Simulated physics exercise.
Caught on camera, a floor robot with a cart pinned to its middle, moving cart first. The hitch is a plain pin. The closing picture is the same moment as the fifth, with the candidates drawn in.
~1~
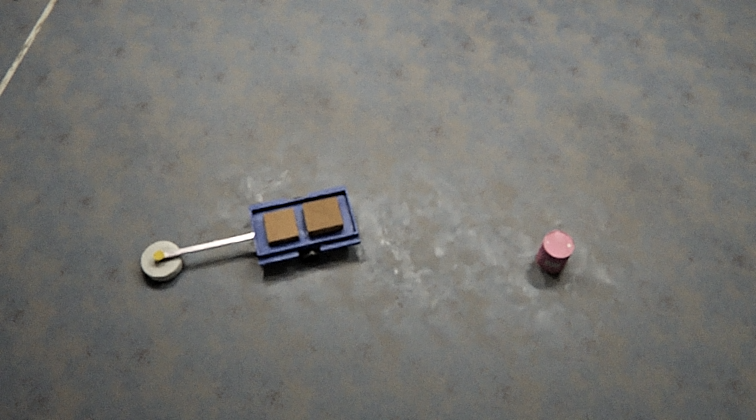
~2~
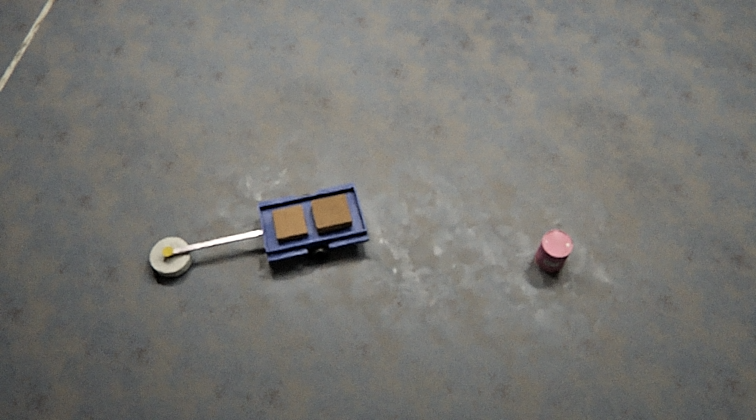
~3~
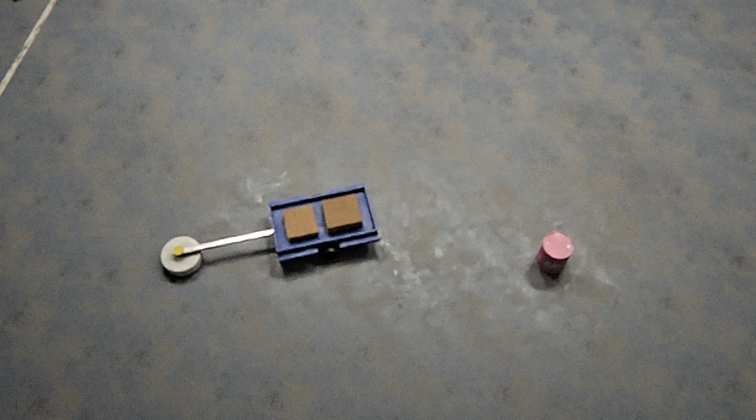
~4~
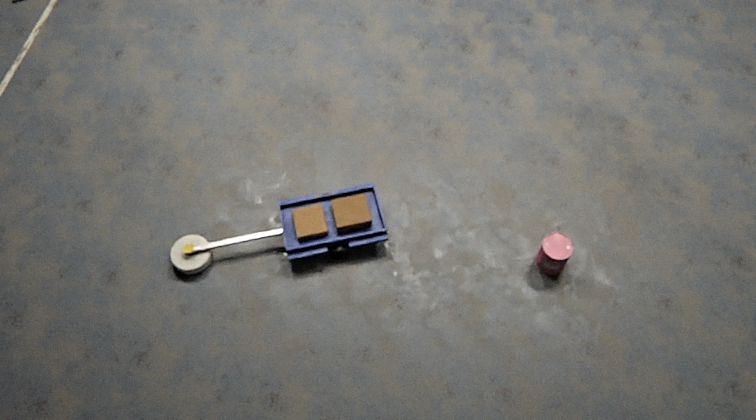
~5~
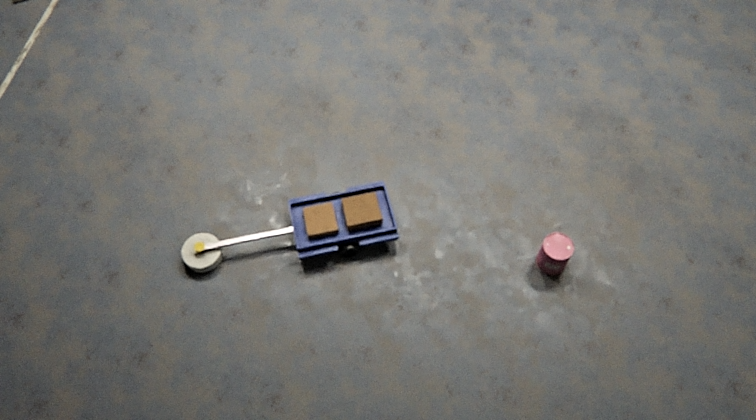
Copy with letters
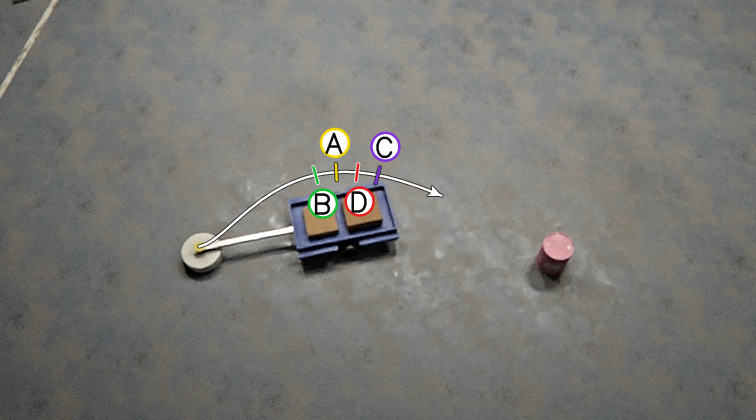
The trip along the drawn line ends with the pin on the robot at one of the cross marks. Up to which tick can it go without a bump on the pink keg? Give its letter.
It can go as far as D.
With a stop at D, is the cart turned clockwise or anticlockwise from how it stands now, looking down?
Clockwise.
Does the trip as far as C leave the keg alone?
No.
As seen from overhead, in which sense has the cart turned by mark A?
Clockwise.
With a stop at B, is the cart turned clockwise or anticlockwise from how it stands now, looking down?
For that mark, clockwise.
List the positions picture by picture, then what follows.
The first picture shows blue cart (304, 224); pink keg (551, 260); robot (162, 260).
The second picture shows robot (171, 256); blue cart (312, 221); pink keg (549, 259).
The third picture shows robot (181, 255); blue cart (323, 220); pink keg (550, 261).
The fourth picture shows robot (191, 253); blue cart (332, 220); pink keg (550, 262).
The fifth picture shows robot (202, 251); blue cart (342, 218); pink keg (550, 262).
On the marked copy, A at (336, 172); B at (316, 175); C at (378, 175); D at (357, 172); the route from (199, 247) via (313, 176) to (442, 196).
Following D. Soon after the start, robot (253, 213), cart (393, 213).
Later, robot (305, 183), cart (436, 220).
In the end, robot (357, 178), cart (478, 239); nothing has been touched.
As for the rest, A is safe but short; B is safe but short; C is too far, the keg has been hit.
